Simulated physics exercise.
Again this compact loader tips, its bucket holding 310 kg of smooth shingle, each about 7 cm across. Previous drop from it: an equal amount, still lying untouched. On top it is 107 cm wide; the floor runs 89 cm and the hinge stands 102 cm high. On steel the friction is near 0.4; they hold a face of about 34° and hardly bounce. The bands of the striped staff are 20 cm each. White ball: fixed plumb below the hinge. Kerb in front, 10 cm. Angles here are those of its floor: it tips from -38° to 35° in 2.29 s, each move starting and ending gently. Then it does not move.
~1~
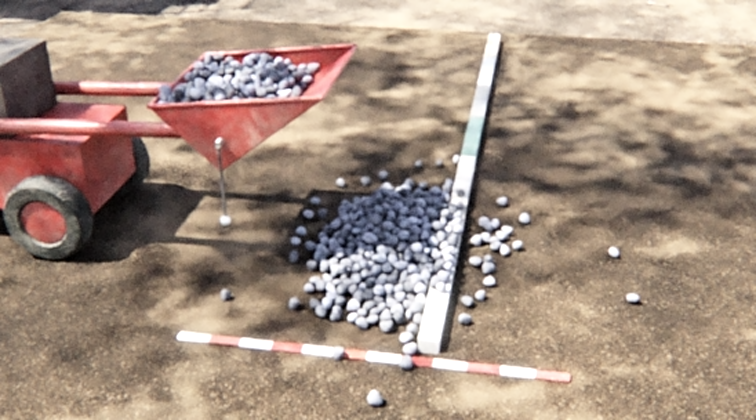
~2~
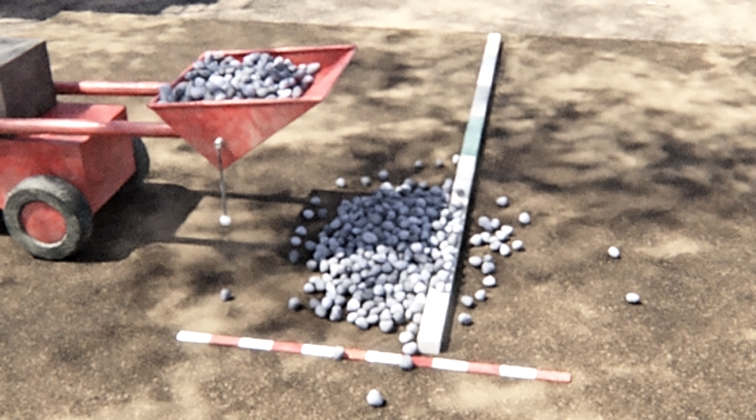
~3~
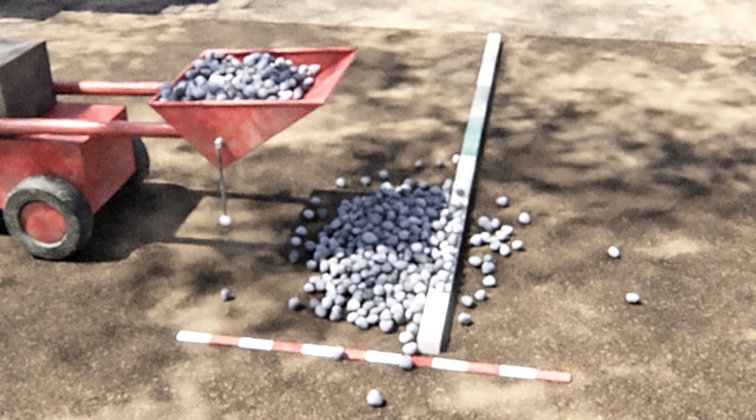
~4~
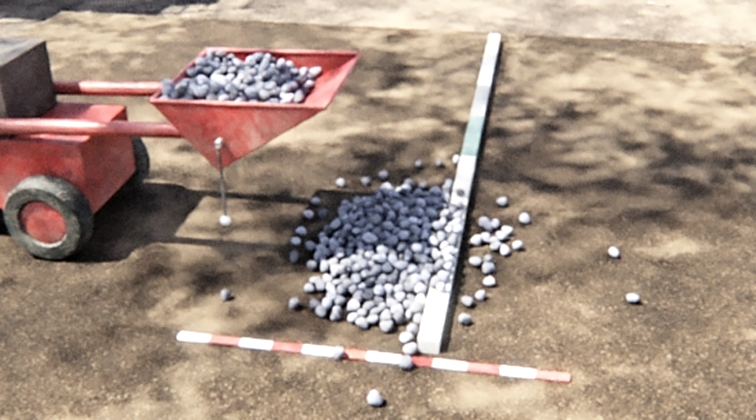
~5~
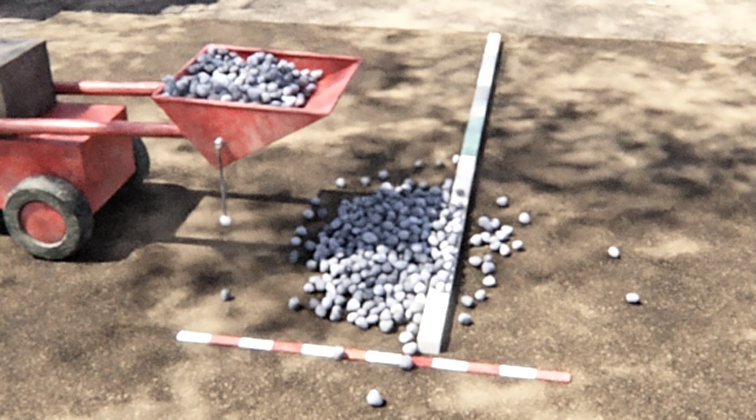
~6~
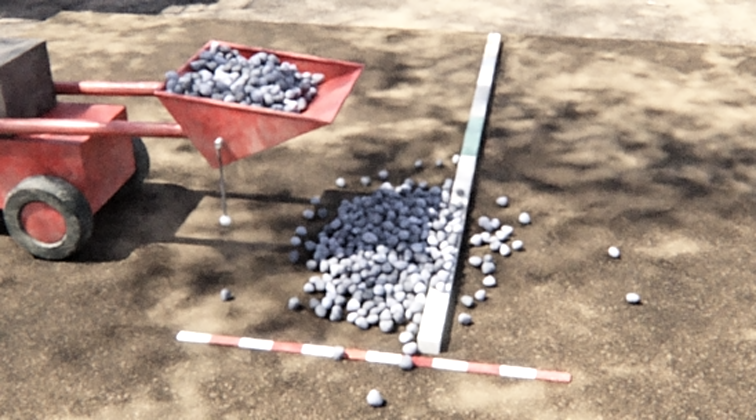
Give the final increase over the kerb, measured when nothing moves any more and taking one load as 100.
Close to 1 parts in a hundred.
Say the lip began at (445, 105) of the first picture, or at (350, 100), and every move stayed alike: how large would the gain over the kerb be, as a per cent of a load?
Case one about 95 %, case two about 10 %.
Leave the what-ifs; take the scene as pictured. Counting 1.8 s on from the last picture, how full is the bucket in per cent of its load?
Close to 20 per cent of the load.
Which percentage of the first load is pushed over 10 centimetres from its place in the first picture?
About 10 %.
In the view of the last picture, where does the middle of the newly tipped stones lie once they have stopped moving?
Middle: Approx. (359, 229) px.
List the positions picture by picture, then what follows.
Lip at (322, 98), floor tilted -38°, highest stones at (264, 71). The earlier load is highest near (410, 225), 22 cm above ground level, 96 % on this side of the kerb, 4 % over the kerb, in the first frame.
The bucket is at -37°, its lip at (323, 99); the top of the load is at (260, 71), in the second frame.
The bucket is at -36°, its lip at (324, 103); the top of the load is at (254, 68), in the third frame.
The bucket is at -33°, its lip at (326, 107); the top of the load is at (239, 64), in the fourth frame.
Lip at (329, 114), floor tilted -30°, highest stones at (228, 62), in the fifth frame.
The bucket is at -26°, its lip at (331, 122); the top of the load is at (211, 59), in the sixth frame.
Then, 1.1 s after the last picture the floor is at 24°; in per cent of one load, 95 in the bucket, 102 on this side of the kerb, 4 over the kerb; the foremost stones are at (536, 241).
Then, 1.8 s after the last picture the floor is at 35°; in per cent of one load, 20 in the bucket, 177 on this side of the kerb, 4 over the kerb; the foremost stones are at (536, 241).
Then, 2.1 s after the last picture the floor is at 35°; in per cent of one load, 0 in the bucket, 196 on this side of the kerb, 5 over the kerb; the foremost stones are at (536, 241).
Then, 4.7 s after the last picture the floor is at 35°; in per cent of one load, 0 in the bucket, 195 on this side of the kerb, 5 over the kerb; the foremost stones are at (537, 253). Net gain over the kerb, 1.
